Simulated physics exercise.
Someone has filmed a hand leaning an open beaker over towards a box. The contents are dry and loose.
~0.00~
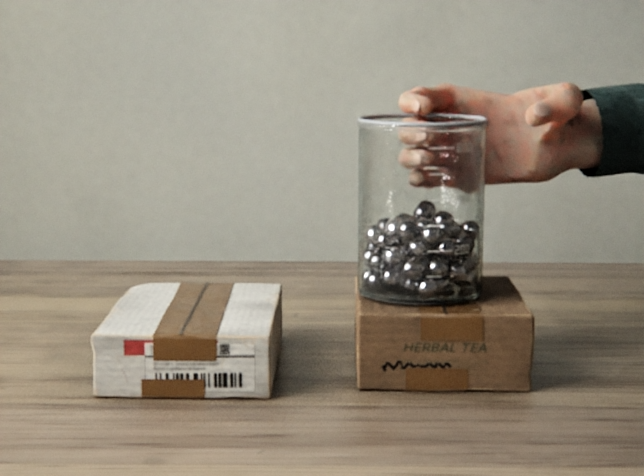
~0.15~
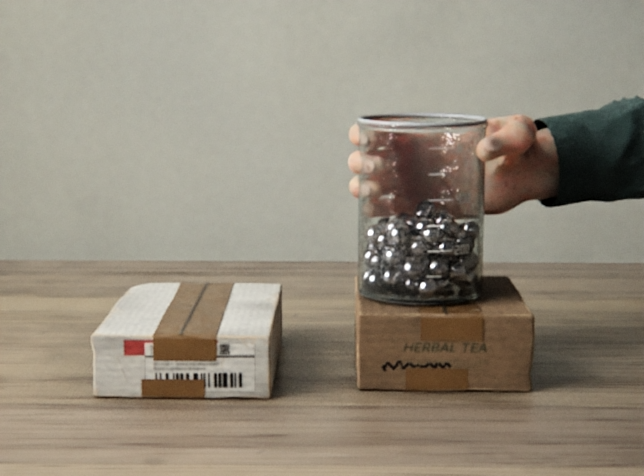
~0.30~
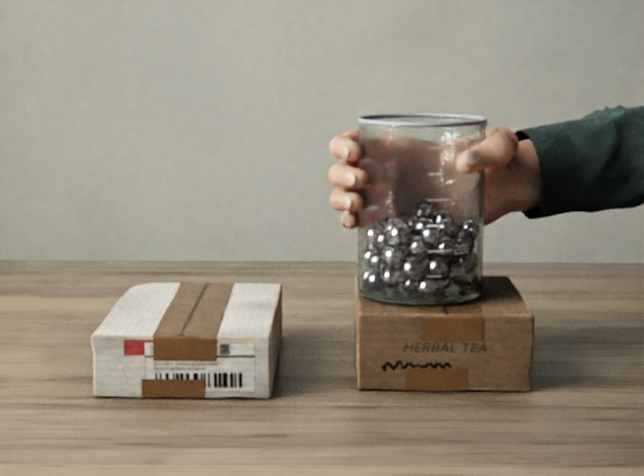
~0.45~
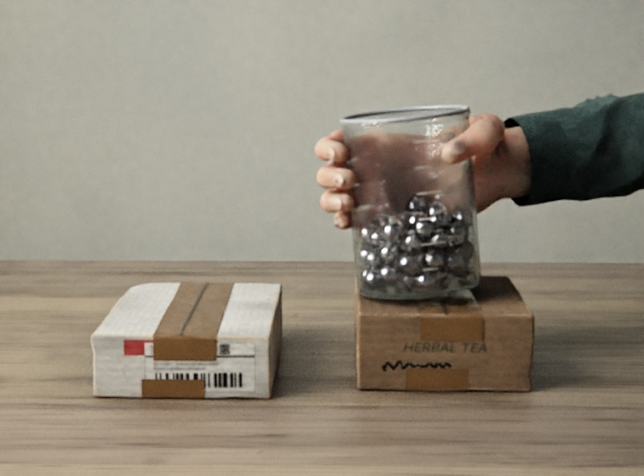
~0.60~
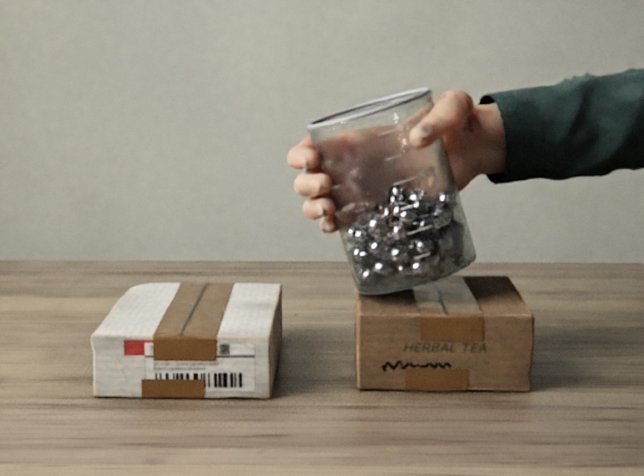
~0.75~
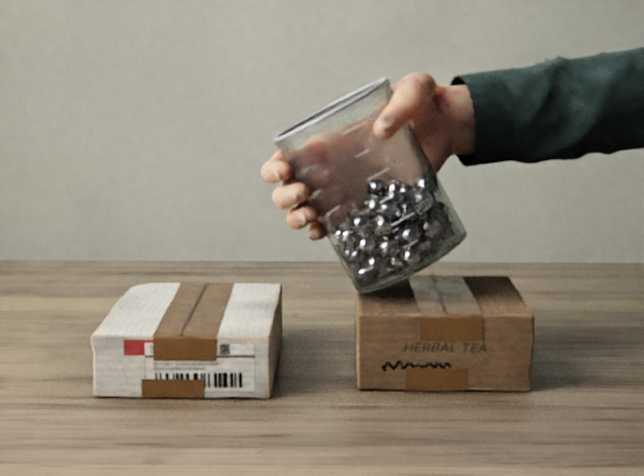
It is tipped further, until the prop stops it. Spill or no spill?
The load partly pours out.
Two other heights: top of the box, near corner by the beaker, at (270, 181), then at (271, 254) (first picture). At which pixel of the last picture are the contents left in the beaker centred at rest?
Around (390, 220) in the first try, (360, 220) in the second.
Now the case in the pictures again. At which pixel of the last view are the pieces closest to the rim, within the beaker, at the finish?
Near (178, 297).
Around 1.25 s, the beaker leans 67°; everything is still inside.
Around 1.69 s, the beaker leans 99°; everything is still inside.
Around 2.07 s, the beaker rests on the box at 101°; about a third of the steel balls out of it.
Finally (3.2 s), the beaker rests on the box at 101°; about half of the steel balls out of it.
